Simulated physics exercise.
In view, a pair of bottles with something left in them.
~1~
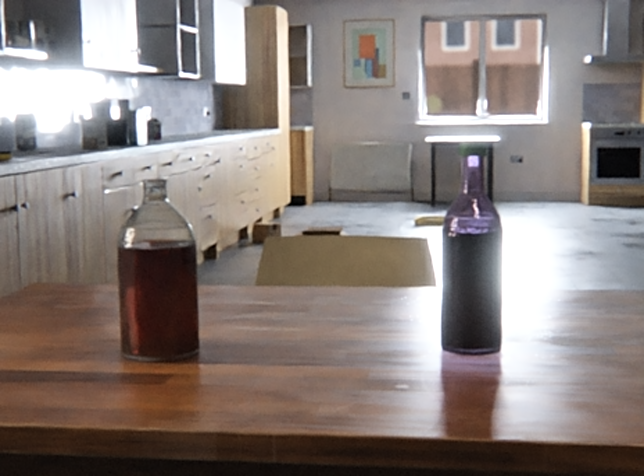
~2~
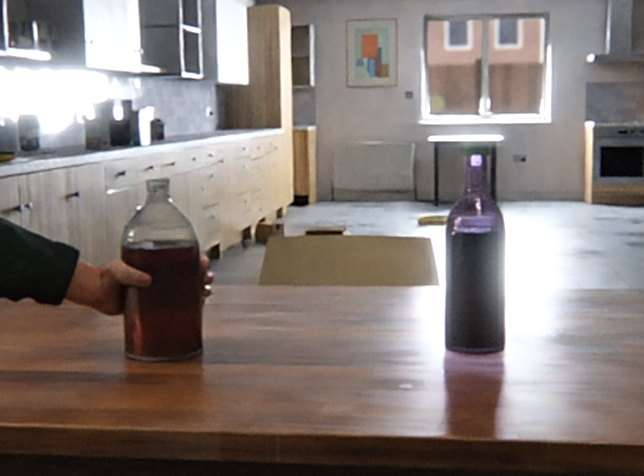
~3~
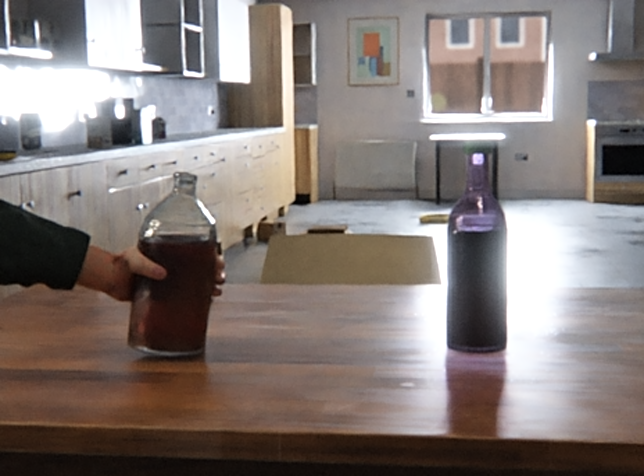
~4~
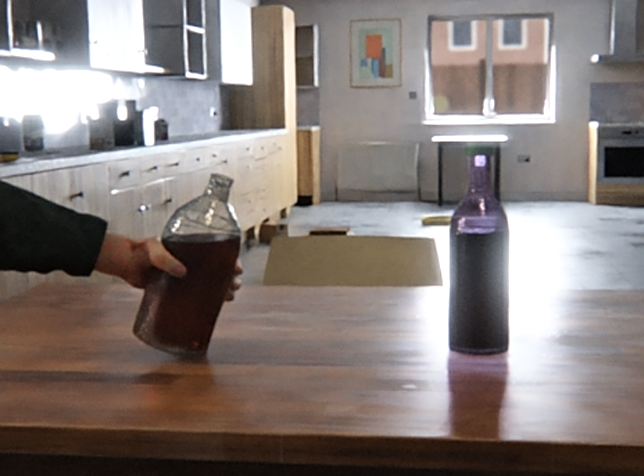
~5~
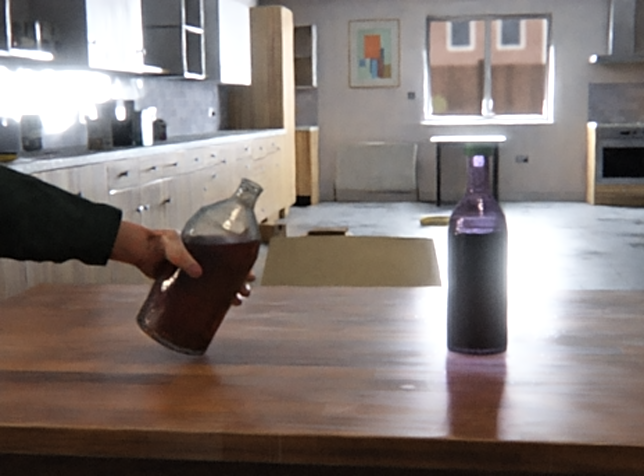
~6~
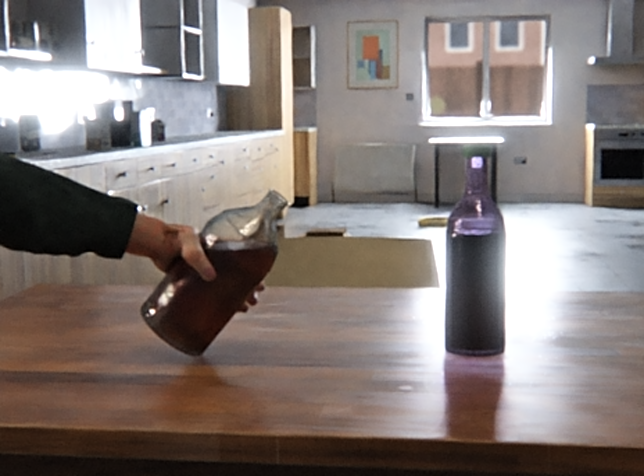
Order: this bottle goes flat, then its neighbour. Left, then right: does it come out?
Left: It lets some out. Right: It holds it all.
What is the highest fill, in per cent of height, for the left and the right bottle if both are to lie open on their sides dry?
Roughly 28 % and 22 %.
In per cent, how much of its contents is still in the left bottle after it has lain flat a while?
Roughly 45 per cent.
Soon after, the left bottle is nearly down; left bottle, nothing comes out.
Later, the left bottle lies flat; left bottle, it is running out of the neck.
In the end, both lie flat; left bottle, it is running out of the neck; right bottle, nothing comes out.
